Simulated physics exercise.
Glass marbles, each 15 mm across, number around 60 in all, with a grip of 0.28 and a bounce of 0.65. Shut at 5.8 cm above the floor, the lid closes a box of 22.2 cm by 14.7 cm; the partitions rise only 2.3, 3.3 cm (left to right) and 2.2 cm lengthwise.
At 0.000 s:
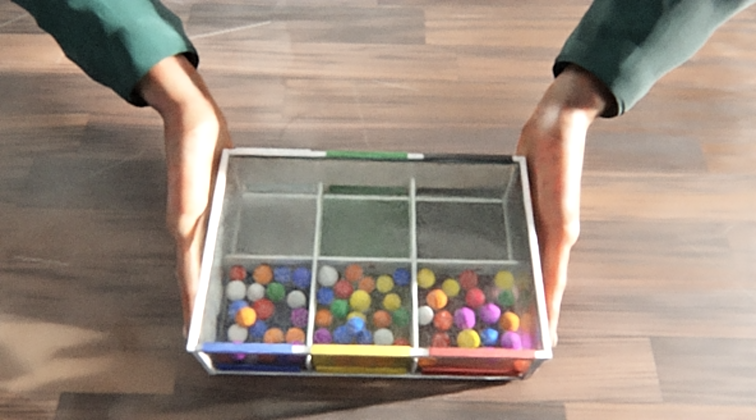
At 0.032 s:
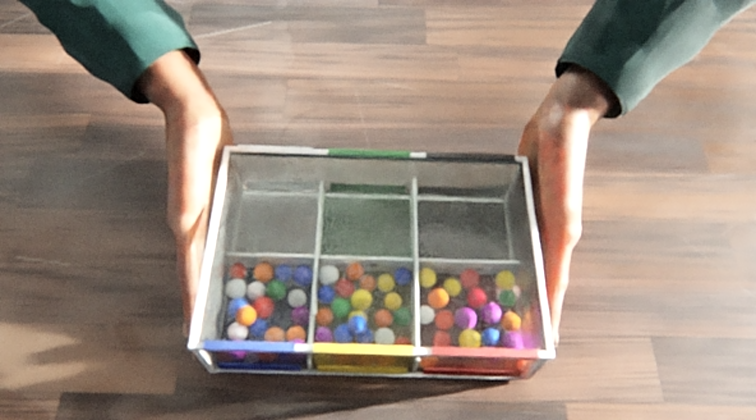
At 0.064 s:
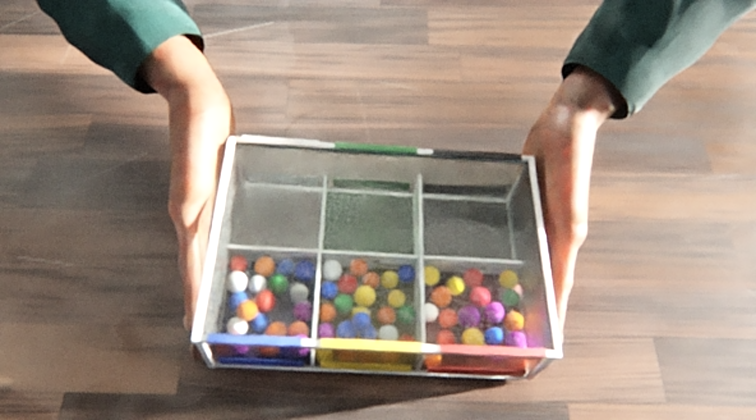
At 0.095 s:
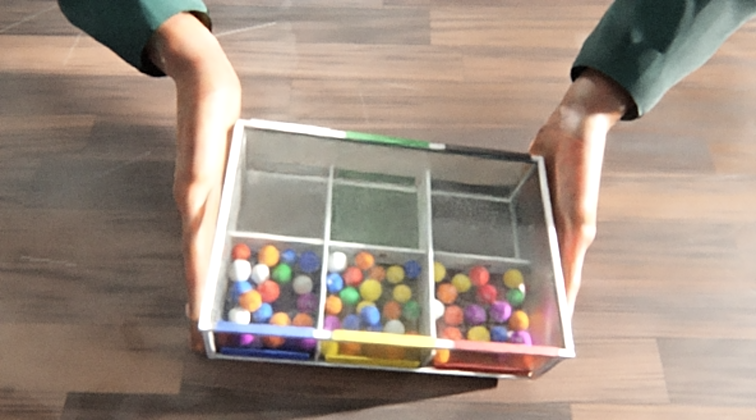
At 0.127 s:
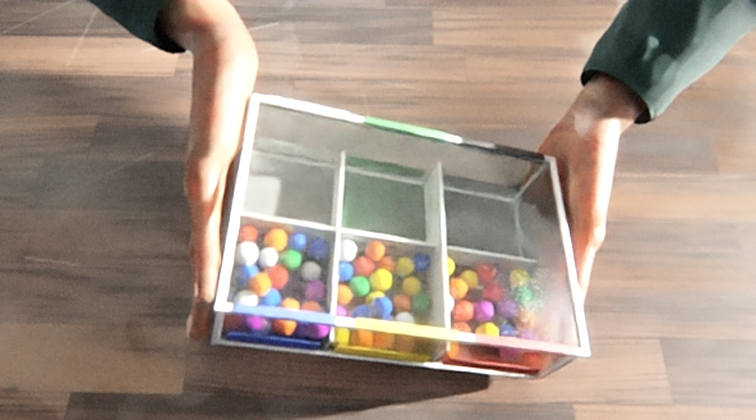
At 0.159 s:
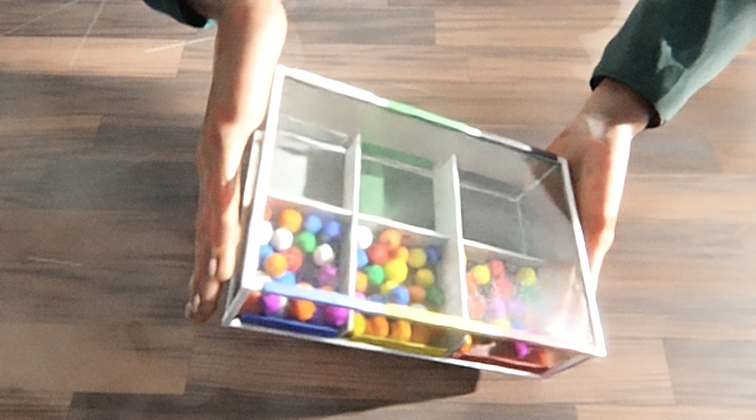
Over a wooden floor, two hands in dark green sleeves held a clear divided box of colourful little balls nearly level, then turned it clockwise, raising its left side higher than its right.
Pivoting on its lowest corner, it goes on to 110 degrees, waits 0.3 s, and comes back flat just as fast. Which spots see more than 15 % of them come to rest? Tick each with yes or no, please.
Red - yes; blue - no; green - no; yellow - no; white - no; black - yes.
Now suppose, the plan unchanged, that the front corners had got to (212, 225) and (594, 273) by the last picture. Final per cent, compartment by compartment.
By the end red holds 0%, blue holds 0%, green holds 35%, yellow holds 0%, white holds 5% and black holds 60%.
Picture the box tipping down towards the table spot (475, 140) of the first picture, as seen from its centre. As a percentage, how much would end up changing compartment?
I'd say close to 95 %.
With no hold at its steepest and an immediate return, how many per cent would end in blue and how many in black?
In per cent: Blue 0, black 40.
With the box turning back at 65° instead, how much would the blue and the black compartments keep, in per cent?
Result - blue at 10 percent, black at 10 percent.
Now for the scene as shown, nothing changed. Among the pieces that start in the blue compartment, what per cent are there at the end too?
Around 0 per cent of it.
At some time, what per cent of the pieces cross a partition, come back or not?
Close to 80 percent.
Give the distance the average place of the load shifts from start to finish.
Roughly 9.0 cm.
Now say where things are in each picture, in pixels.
Box tilt 0 degrees, front corners at (195, 345) and (544, 353); red 30 %, blue 35 %, yellow 35 %, in the first frame.
Box tilt 1 degrees, front corners at (196, 343) and (546, 352), in the second frame.
Box tilt 4 degrees, front corners at (200, 336) and (554, 352), lowest corner right back, in the third frame.
Box tilt 9 degrees, front corners at (207, 324) and (565, 351), lowest corner right back, in the fourth frame.
Box tilt 16 degrees, front corners at (224, 305) and (581, 350), lowest corner right back, in the fifth frame.
Box tilt 24 degrees, front corners at (252, 282) and (596, 350), lowest corner right back; red 30 %, blue 35 %, yellow 35 %. Its pace works out near 240 degrees a second, in the sixth frame.
After 0.74 s, tilt 110 degrees; red 50 %, yellow 20 %, black 30 %.
After 1.13 s, tilt 63 degrees; red 55 %, black 45 %.
Then, at 1.60 s, tilt 0 degrees; red 55 %, black 45 %.
In the end, at 2.2 s, red 55 %, blue 0 %, green 0 %, yellow 0 %, white 0 %, black 45 %.
